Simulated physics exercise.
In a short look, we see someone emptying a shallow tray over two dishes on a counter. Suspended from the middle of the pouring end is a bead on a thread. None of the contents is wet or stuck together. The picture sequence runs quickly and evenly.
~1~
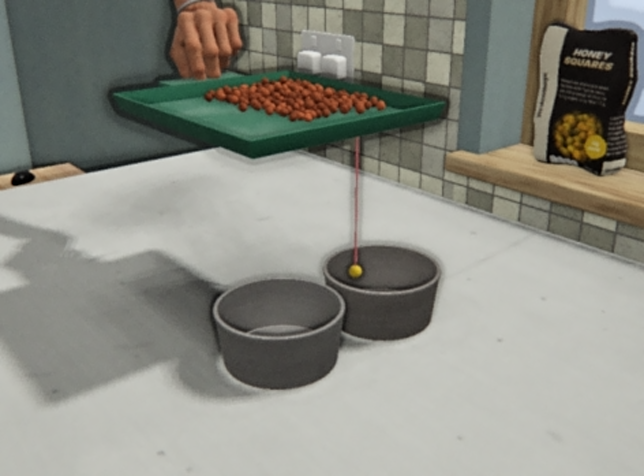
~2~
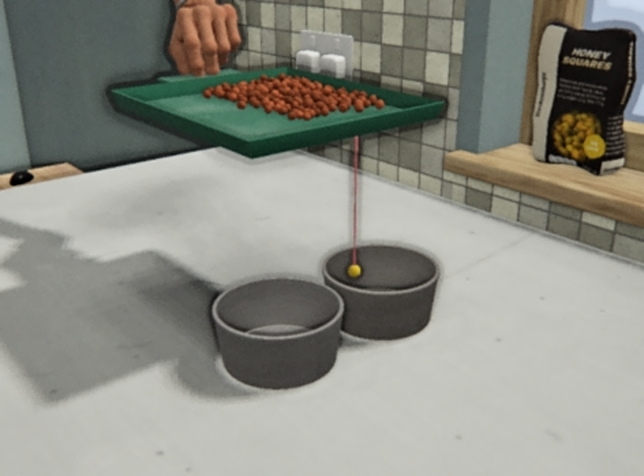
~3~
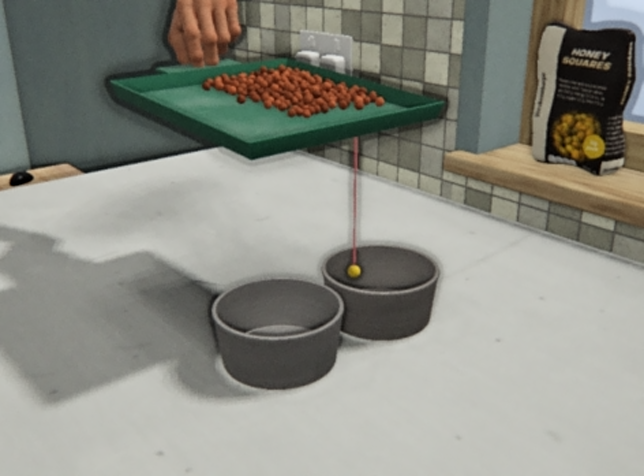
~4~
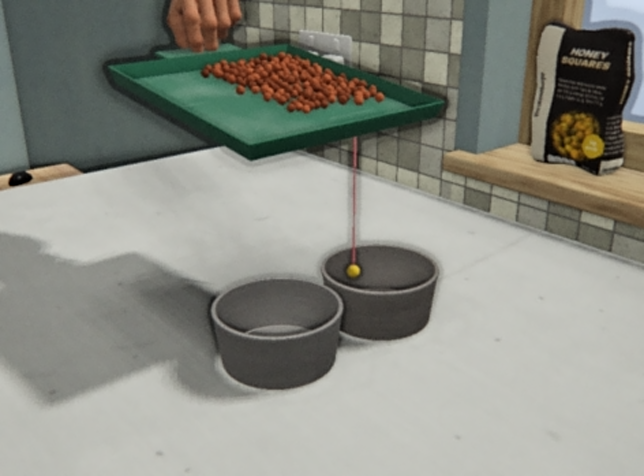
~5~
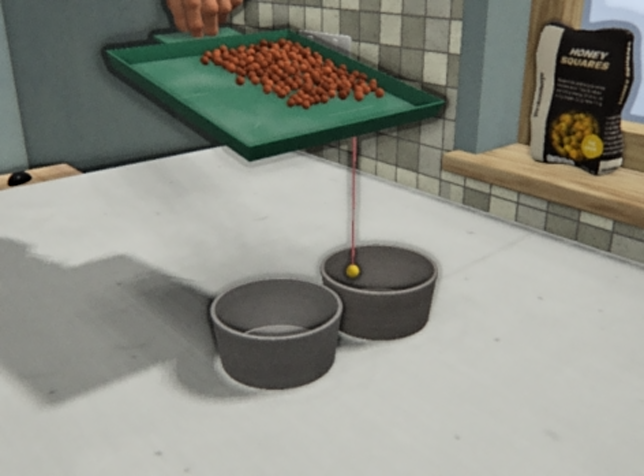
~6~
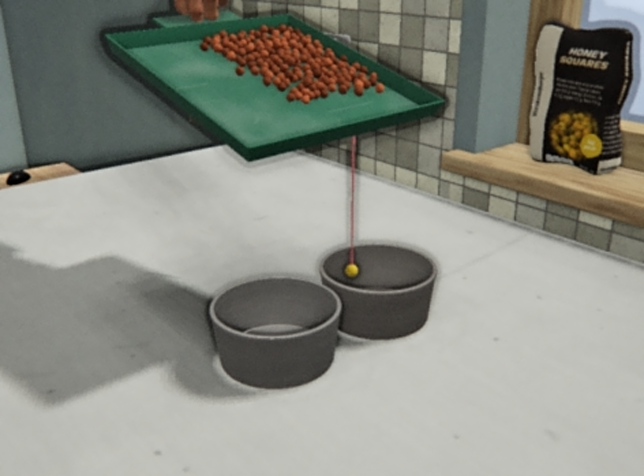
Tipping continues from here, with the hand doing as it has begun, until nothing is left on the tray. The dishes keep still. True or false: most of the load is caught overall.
False - less than half is caught.
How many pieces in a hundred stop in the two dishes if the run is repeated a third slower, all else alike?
About 10 %.
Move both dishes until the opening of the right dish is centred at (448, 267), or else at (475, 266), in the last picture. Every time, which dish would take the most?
Left side first, Left side second.
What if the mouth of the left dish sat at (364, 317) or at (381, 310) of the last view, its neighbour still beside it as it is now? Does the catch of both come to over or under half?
In turn: The larger part; over half.
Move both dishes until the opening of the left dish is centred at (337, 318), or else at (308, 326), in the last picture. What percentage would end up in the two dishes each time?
You'd get 70 in a hundred first and 70 in a hundred after that.
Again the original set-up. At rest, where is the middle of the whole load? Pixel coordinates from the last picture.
I'd say the middle ends up at about (402, 372).
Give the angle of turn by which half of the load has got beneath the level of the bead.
Near 110 degrees.
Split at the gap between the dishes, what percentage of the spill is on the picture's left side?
About 10 percent of the spill.
Soon, tray tipped steeply; nearly all on the tray; a stray few outside both; a small part in the air.
A while on, tray tipped past a quarter turn; about half on the tray; a stray few in the left dish; a small part outside both; about a third in the air.
Towards the end, tray tipped past a quarter turn; a small part in the left dish; a stray few in the right dish; most outside both.
Finally, tray tipped past a quarter turn; a small part in the left dish; a stray few in the right dish; most outside both.
